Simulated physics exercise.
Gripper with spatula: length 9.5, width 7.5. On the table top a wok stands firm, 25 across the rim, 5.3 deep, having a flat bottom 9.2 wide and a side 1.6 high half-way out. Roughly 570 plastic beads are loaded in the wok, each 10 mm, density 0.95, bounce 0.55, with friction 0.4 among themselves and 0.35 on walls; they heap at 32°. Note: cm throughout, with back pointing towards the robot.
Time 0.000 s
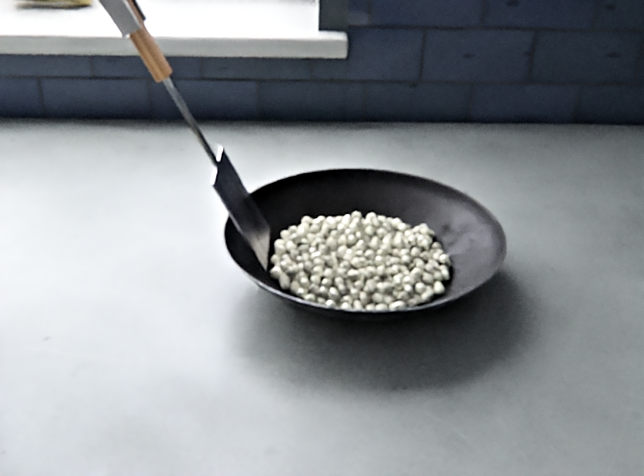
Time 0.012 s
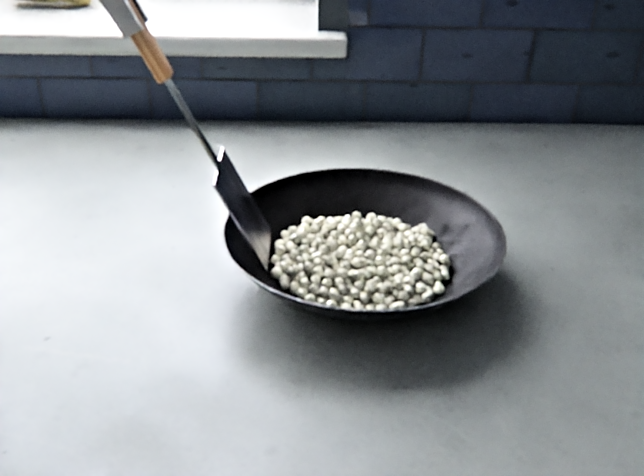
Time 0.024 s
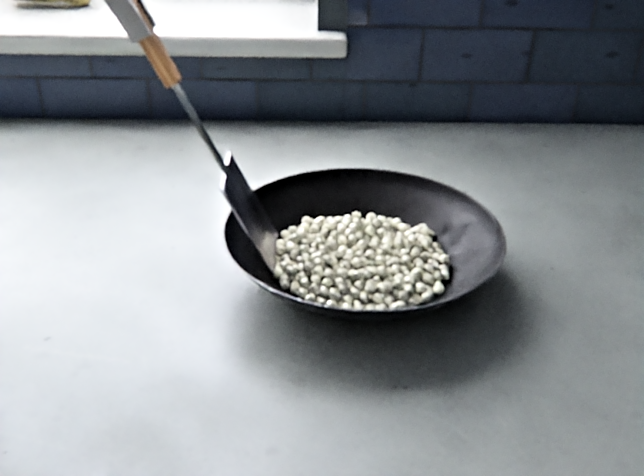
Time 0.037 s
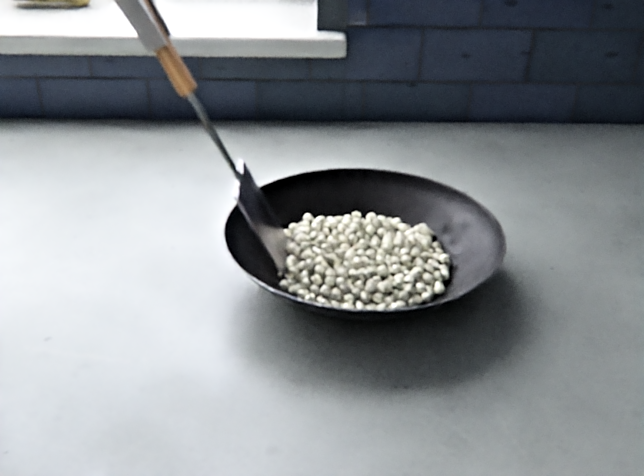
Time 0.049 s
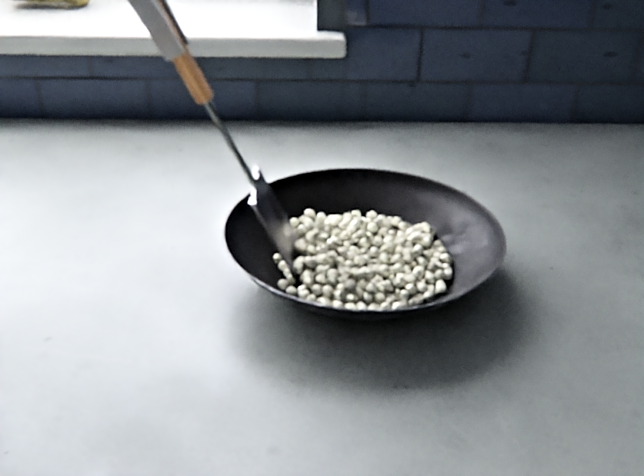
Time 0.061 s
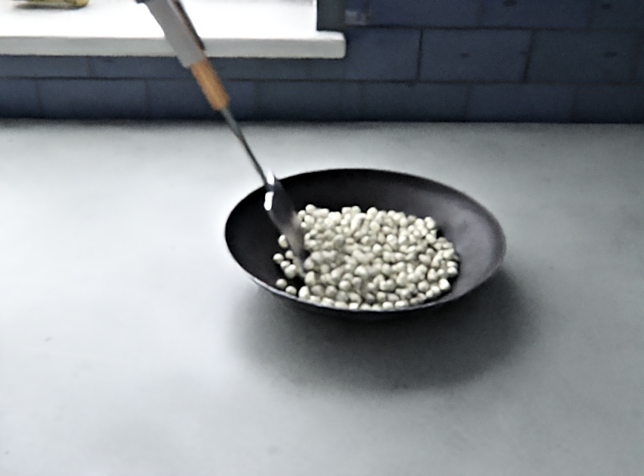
A gripper sliding a spatula rightward into a heap of pale beads in a dark wok, nudging some of them slightly.
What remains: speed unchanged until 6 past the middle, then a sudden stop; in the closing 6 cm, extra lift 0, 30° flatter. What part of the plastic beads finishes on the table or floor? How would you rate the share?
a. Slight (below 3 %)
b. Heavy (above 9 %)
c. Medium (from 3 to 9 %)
Answer: B.
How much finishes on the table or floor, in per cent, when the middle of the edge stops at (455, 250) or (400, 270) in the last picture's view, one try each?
The two tries give near 40 and near 0 in a hundred.
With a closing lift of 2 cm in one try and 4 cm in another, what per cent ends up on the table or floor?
Near 20 and 20 percent respectively.
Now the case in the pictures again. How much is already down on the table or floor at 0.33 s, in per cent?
Roughly 15 per cent.
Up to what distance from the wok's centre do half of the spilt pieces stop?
About 20 cm out from the centre.
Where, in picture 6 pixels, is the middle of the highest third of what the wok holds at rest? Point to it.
Somewhere near (451, 242) in the last picture.
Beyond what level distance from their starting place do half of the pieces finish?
It comes out at about 6 cm.
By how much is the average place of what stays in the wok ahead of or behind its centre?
The balance point is about 4.0 cm ahead.
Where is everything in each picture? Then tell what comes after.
In the first picture, the spatula top edge at (217, 164), sloping 64°; upper third of the load around (359, 255), from x 275 to 445, top at y 215; 569 in the wok.
In the second picture, the spatula top edge at (218, 165), sloping 64°; upper third of the load around (359, 255), from x 275 to 445, top at y 215.
In the third picture, the spatula top edge at (225, 169), sloping 64°; upper third of the load around (359, 254), from x 275 to 445, top at y 215.
In the fourth picture, the spatula top edge at (239, 177), sloping 64°; upper third of the load around (358, 254), from x 275 to 445, top at y 215.
In the fifth picture, the spatula top edge at (254, 184), sloping 64°; upper third of the load around (358, 252), from x 280 to 450, top at y 215.
In the sixth picture, the spatula top edge at (270, 188), sloping 64°; upper third of the load around (359, 246), from x 280 to 455, top at y 210; 569 in the wok.
After 0.09 s, sloping 64°, highest piece 8 above the table; 569 in the wok.
After 0.12 s, sloping 53°, highest piece 10 above the table; 569 in the wok.
After 0.33 s, sloping 34°, highest piece 7 above the table; 489 in the wok, 73 on the table or floor, 7 on the blade or in flight.
After 1.38 s, sloping 34°, highest piece 6 above the table; 488 in the wok, 81 on the table or floor.
In the end, 488 in the wok, 81 on the table or floor. That is 14 % on the table or floor.
